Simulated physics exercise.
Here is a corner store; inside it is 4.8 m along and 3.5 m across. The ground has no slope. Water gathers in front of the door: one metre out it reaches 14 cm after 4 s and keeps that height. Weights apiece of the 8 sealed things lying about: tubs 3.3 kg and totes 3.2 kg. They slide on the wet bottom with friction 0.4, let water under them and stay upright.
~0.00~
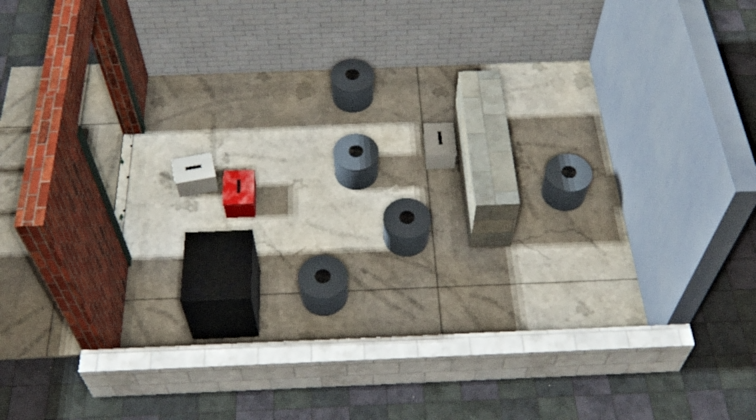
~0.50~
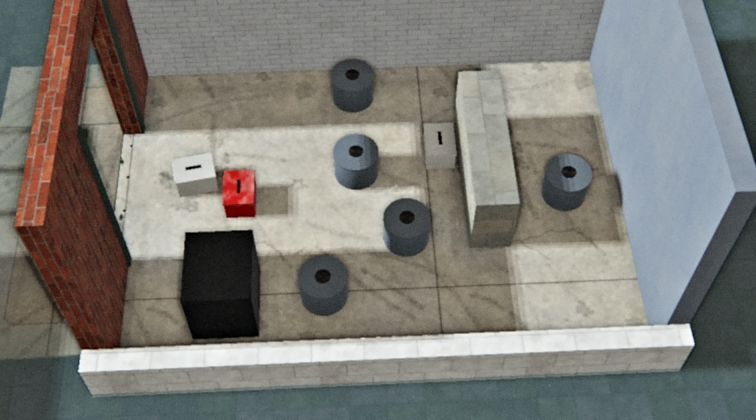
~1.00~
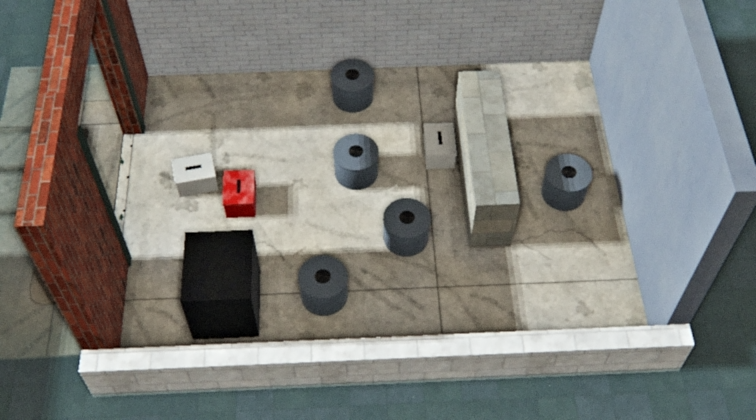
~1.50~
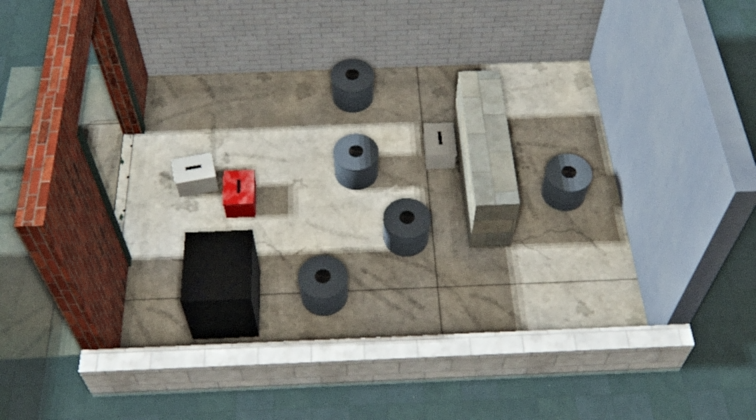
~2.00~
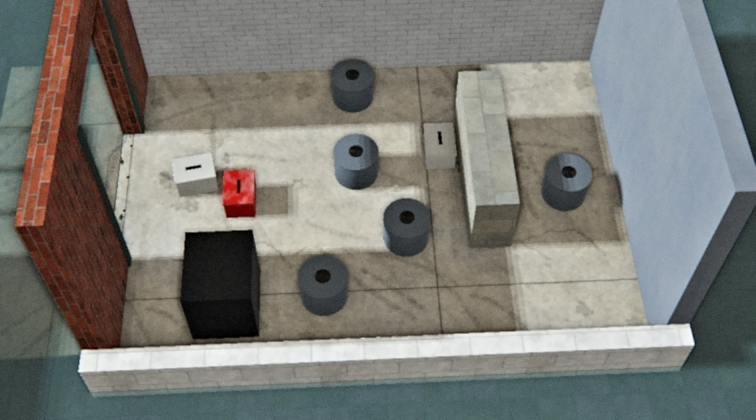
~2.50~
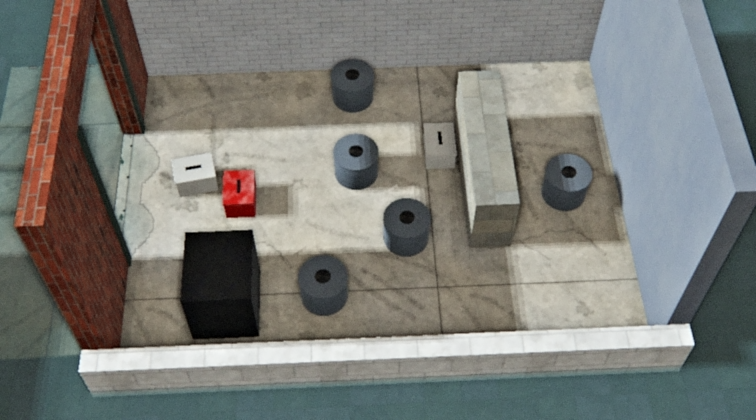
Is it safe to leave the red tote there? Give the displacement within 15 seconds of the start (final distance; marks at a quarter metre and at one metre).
The red tote travels far.
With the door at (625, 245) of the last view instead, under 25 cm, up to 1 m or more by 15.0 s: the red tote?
In that case the red tote gets carried off.
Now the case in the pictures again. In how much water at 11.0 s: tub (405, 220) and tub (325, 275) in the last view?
About 6 and 4 cm.
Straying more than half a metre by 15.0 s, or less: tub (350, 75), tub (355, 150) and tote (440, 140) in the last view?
In that order: Over, past it, less.
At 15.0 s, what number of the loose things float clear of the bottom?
I count 8.
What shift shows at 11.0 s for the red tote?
Roughly 200 cm by then.
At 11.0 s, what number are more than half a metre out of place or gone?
I count 5.
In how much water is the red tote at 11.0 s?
About 9 cm.
After 3.5 s the red tote is near (243, 187), 0.0 m from its start, aground; 0 afloat.
After 6.8 s the red tote is near (443, 173), 2.0 m from its start, afloat; 6 afloat.
After 11.0 s the red tote is near (421, 182), 1.8 m from its start, afloat; 8 afloat.
After 15.0 s the red tote is near (442, 306), 2.3 m from its start, afloat; 8 afloat.
